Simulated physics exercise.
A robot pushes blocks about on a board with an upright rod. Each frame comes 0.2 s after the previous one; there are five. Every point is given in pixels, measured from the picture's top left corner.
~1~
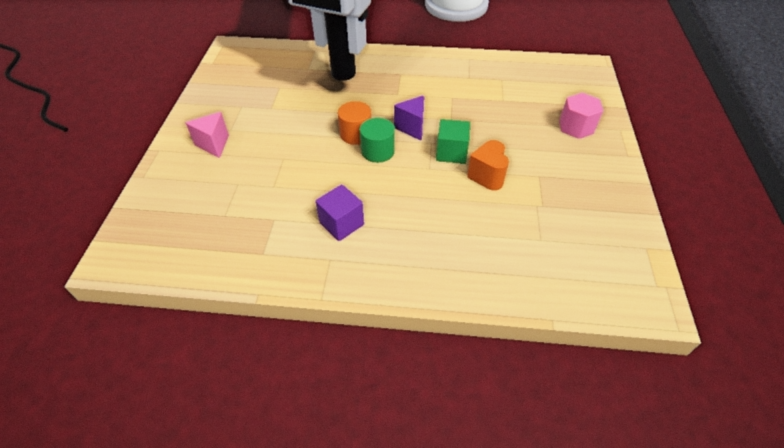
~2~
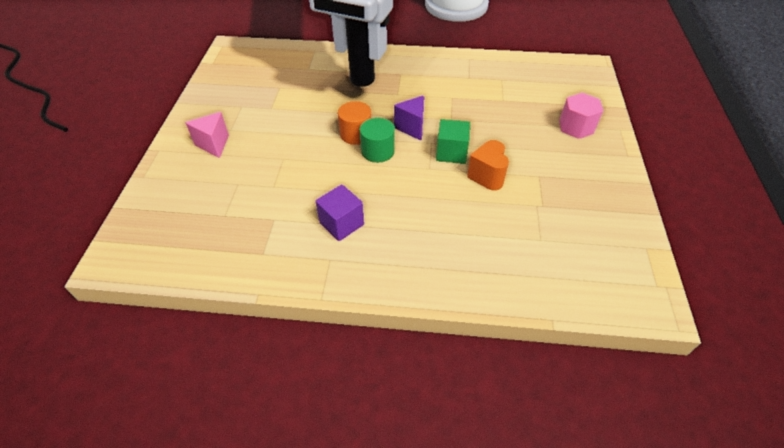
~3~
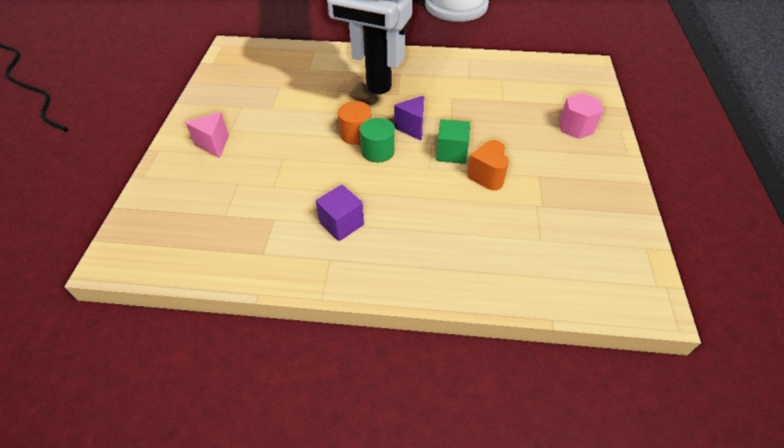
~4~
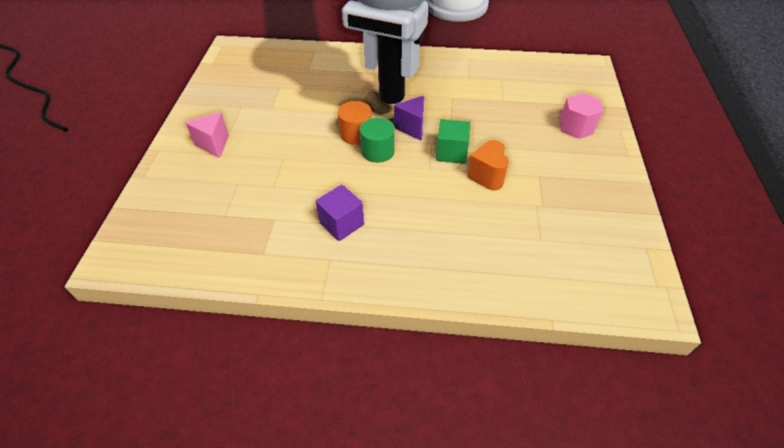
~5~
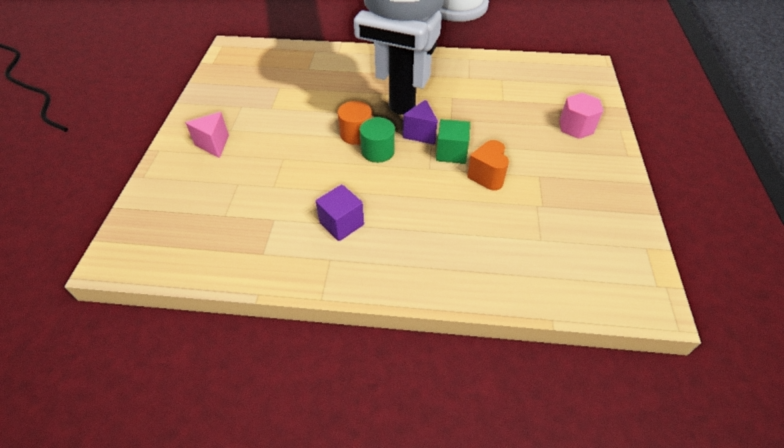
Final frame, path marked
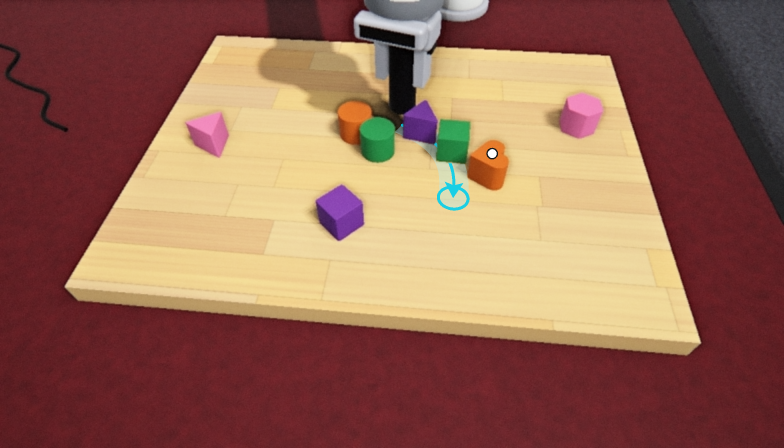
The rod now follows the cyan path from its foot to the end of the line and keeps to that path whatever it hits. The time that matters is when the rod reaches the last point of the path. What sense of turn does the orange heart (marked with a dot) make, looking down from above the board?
With the clock.
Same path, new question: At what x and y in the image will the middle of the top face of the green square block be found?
The middle of its upper face will lie at (482, 137).
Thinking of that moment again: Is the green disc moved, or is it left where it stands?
It keeps its position.
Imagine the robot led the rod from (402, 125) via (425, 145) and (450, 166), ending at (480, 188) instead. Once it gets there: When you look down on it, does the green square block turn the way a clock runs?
I expect not.
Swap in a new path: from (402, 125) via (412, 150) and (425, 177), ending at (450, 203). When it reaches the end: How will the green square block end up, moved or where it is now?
It gets displaced.
The line goes from (402, 125) by way of (433, 142) and (451, 167) to (453, 198); the dot is on the orange heart.
What follows on the original path. One third of the way, rod (434, 124); purple triangular piece (443, 135), turned 25° clockwise; green square block (471, 134); orange heart (495, 155).
Two thirds of the way, rod (454, 150); purple triangular piece (454, 163), turned 45° clockwise; green square block (482, 137), turned 20° anticlockwise; orange heart (502, 157), turned 25° clockwise.
At the end, rod (456, 181); green disc unmoved; purple triangular piece (454, 196), turned 60° clockwise; green square block (482, 137), turned 20° anticlockwise; orange heart (502, 157), turned 25° clockwise.
